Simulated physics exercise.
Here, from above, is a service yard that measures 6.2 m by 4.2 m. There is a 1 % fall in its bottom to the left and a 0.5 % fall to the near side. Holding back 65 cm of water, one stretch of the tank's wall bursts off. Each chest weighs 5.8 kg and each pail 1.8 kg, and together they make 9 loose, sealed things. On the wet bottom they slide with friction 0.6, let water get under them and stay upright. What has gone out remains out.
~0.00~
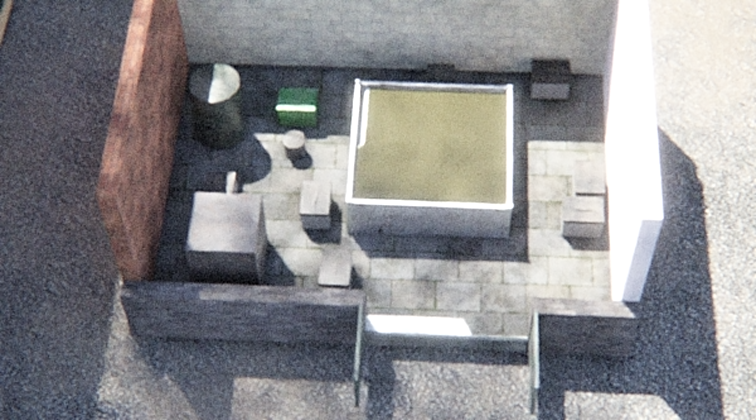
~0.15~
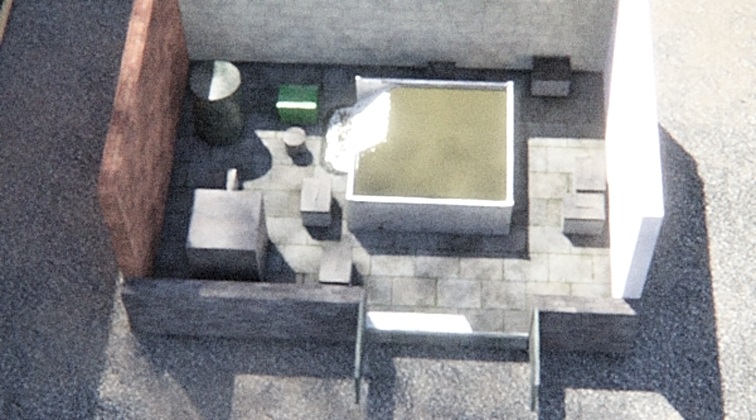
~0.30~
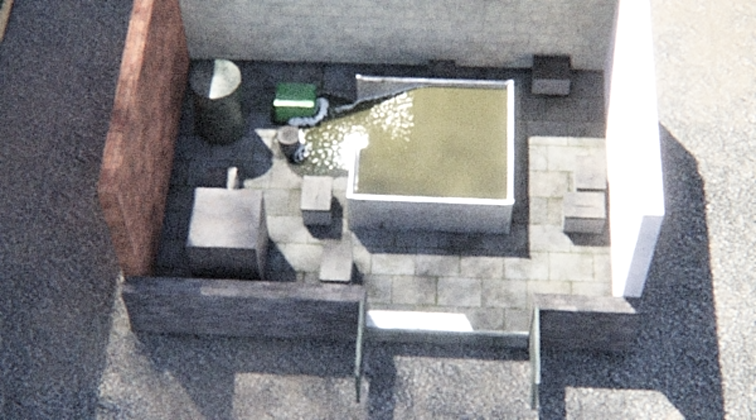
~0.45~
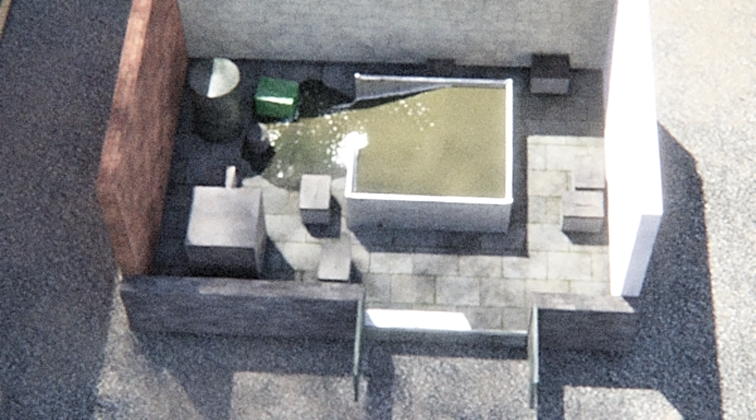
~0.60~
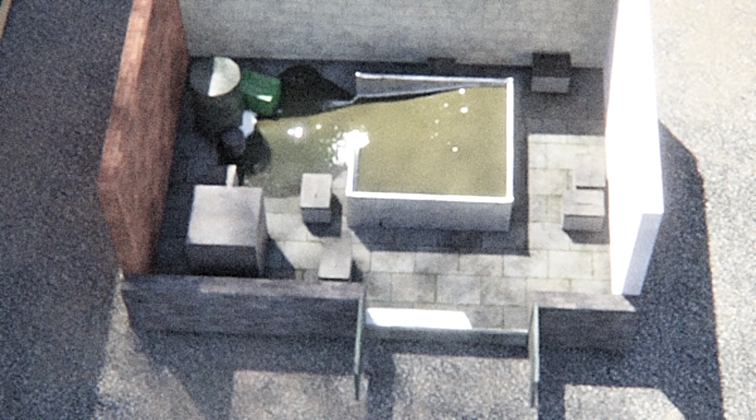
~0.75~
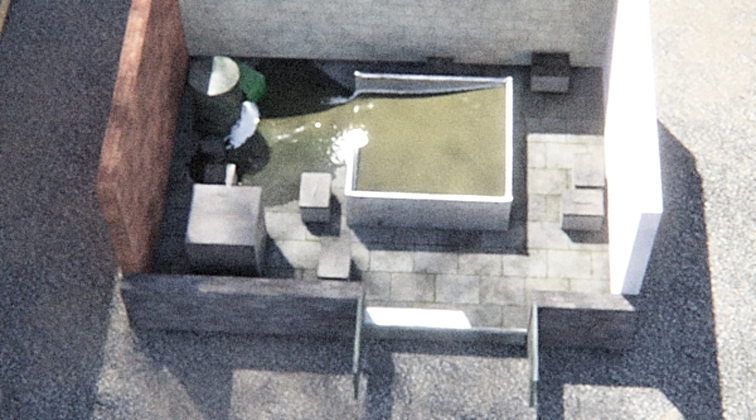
In a walled yard seen from above, a square tank of murky water stands among blocks, a drum and a green chest. Part of the tank's left wall gives way, and water pours out across the paving, sweeping a small round object leftward and pushing the green chest toward the drum.
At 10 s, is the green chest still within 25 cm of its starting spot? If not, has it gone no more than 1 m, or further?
No, it has gone further than 1 m.
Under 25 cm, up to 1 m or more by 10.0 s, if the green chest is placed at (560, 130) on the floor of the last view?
Put there, it goes a little way.
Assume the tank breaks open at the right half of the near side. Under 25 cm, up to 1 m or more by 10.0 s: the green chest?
Well, the green chest keeps its spot.
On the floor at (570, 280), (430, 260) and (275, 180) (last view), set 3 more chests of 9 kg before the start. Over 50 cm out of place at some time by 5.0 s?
Spot by spot, in turn: Falls short, exceeds it, exceeds it.
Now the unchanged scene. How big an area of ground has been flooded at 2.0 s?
About 11.5 m2.
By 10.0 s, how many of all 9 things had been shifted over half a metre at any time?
The tally stands at 9.
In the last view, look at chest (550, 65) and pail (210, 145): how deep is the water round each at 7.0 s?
Some 7 cm at the first, some 10 cm at the second.
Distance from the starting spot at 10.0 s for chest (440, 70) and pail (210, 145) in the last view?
Respectively: 150 cm / 50 cm.
After 2.0 s the green chest is near (197, 66), 1.5 m from its start, afloat; 0 of 9 are out; 3 afloat.
After 4.5 s the green chest is near (213, 63), 1.3 m from its start, afloat; 0 of 9 are out; 5 afloat.
After 7.0 s the green chest is near (209, 65), 1.3 m from its start, afloat; 0 of 9 are out; 8 afloat.
After 10.0 s the green chest is near (200, 71), 1.4 m from its start, afloat; 0 of 9 are out; 9 afloat.
